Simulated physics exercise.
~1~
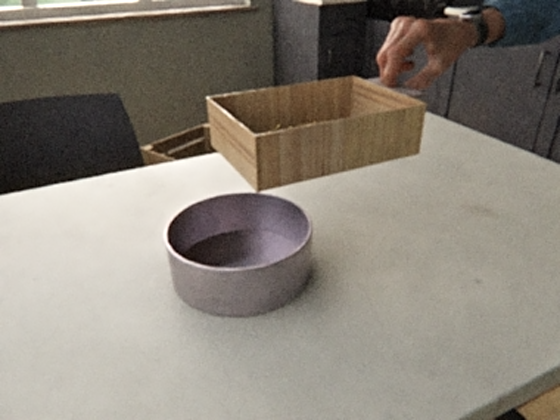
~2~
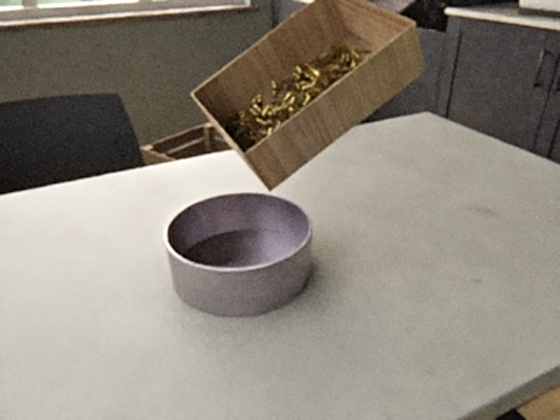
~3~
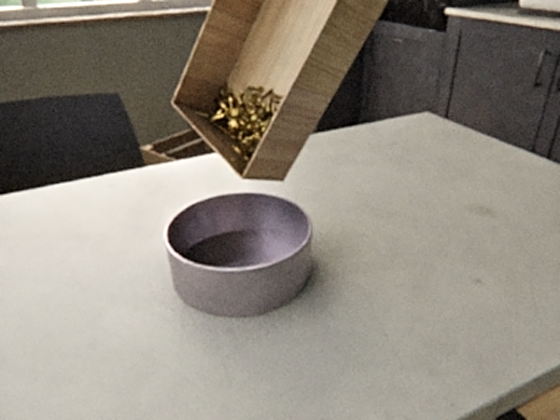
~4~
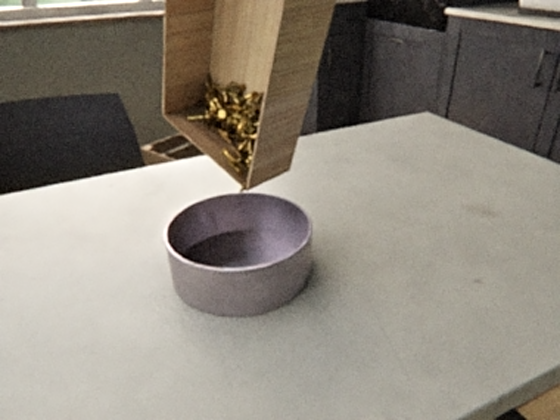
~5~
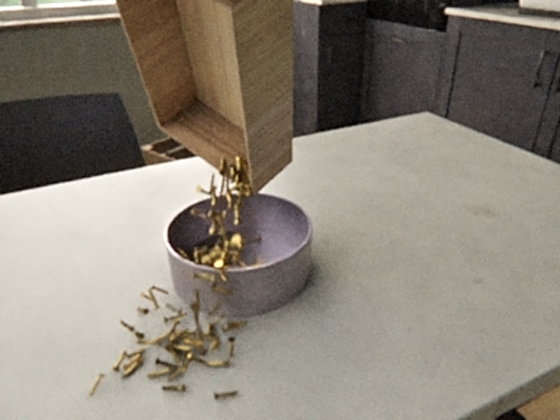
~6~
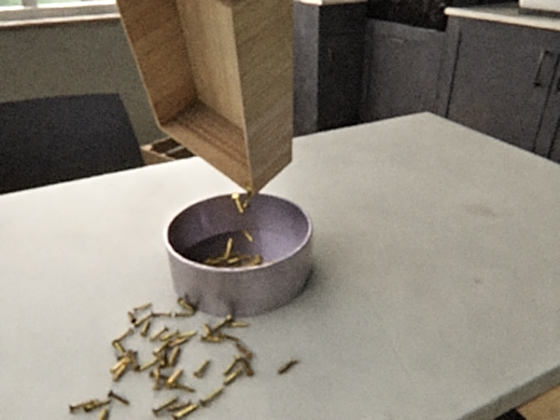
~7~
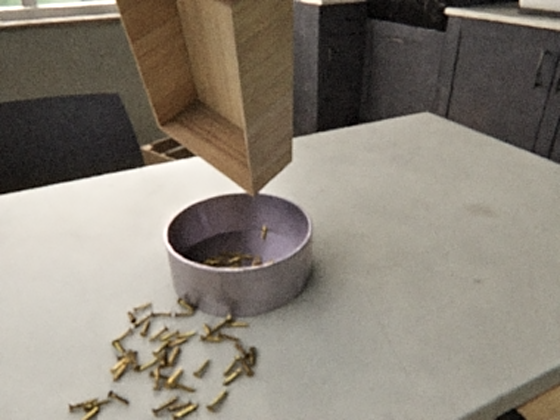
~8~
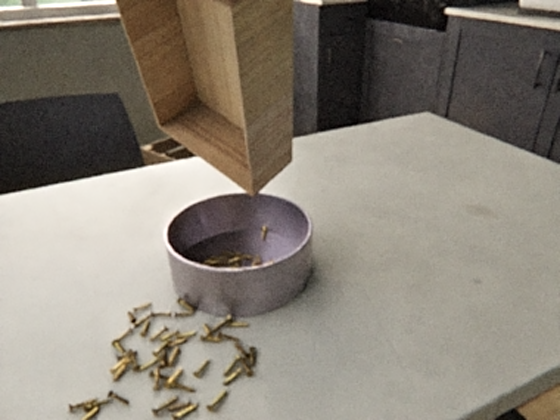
The video shows a wooden tray of brass-coloured screws tilting steeply above a round purplish pot on a pale table, a hand briefly visible beside it at first. The screws slide out, some landing in the pot and many scattering in front of it, leaving the tilted tray empty.
